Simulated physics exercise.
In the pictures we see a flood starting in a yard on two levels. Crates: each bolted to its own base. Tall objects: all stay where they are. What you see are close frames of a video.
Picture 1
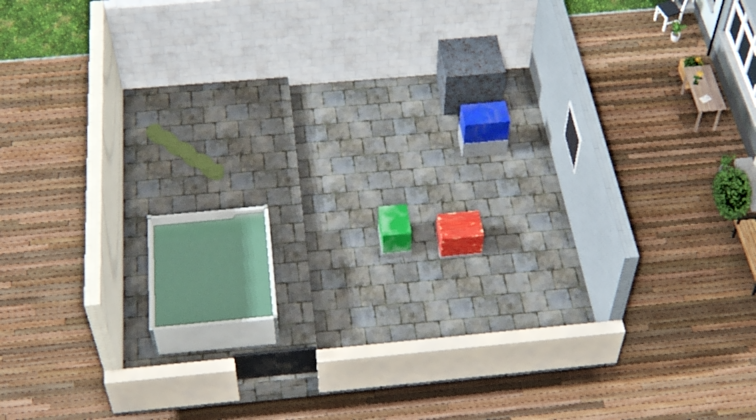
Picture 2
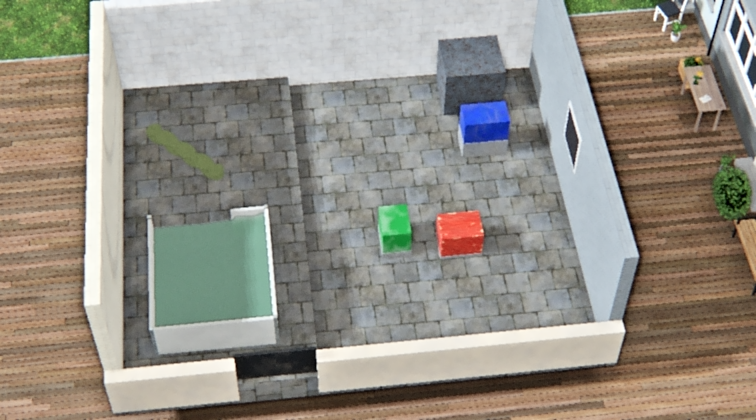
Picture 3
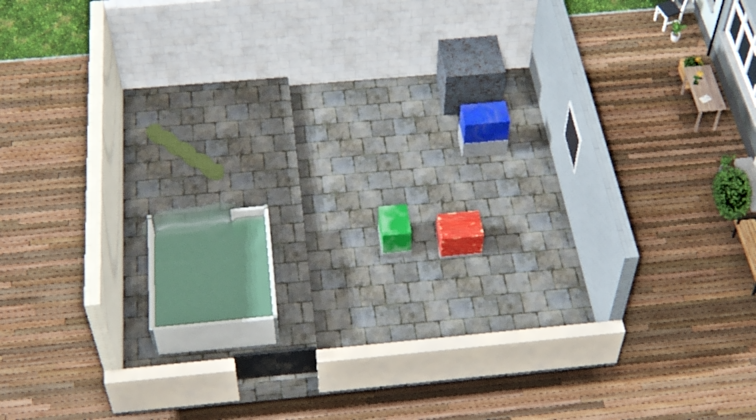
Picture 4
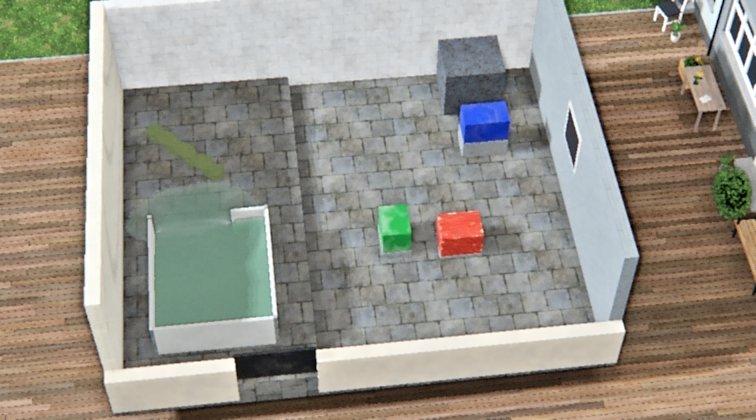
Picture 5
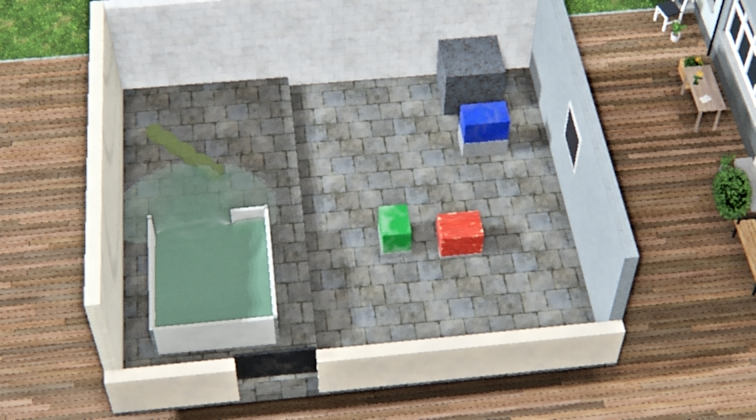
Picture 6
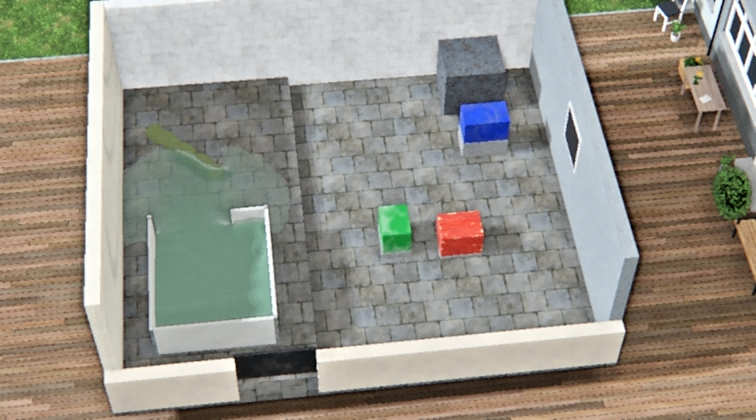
Green water pouring through a gap in the far side of a white-walled tank, spreading across grey paving in a walled yard.
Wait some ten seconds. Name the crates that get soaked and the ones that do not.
The red crate gets soaked; the blue crate does not get soaked; the green crate does not get soaked.
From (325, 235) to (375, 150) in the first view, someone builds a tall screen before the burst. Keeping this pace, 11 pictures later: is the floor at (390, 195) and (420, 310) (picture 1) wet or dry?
As listed: Clear, no water.
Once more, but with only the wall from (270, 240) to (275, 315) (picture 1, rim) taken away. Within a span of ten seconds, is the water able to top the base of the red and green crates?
Note - red crate goes wet, green crate goes wet.
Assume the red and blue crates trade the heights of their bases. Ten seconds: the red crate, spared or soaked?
My reading: Red stays dry.
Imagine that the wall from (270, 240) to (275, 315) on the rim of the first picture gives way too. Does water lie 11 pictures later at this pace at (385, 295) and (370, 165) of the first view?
Taking them in turn: Underwater, then underwater.
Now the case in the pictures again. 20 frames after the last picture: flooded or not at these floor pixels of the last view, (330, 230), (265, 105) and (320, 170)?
First spared, second inundated, third inundated.
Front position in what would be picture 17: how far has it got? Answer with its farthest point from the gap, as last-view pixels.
The farthest wet point should be near (361, 83).
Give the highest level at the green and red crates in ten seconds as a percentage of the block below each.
Roughly 80 percent, then 240 percent.
A moment on, water covers 20 % of the floor; the red crate not reached, the blue crate not reached, the green crate not reached.
Next, water covers 30 % of the floor; the red crate not reached, the blue crate not reached, the green crate not reached.
Then, water covers 40 % of the floor; the red crate not reached, the blue crate not reached, the green crate not reached.
Later, water covers 65 % of the floor; the red crate water round its plinth, the blue crate water round its plinth, the green crate water round its plinth.
In the end, water covers 90 % of the floor; the red crate was topped, the blue crate stayed above the water, the green crate stayed above the water.
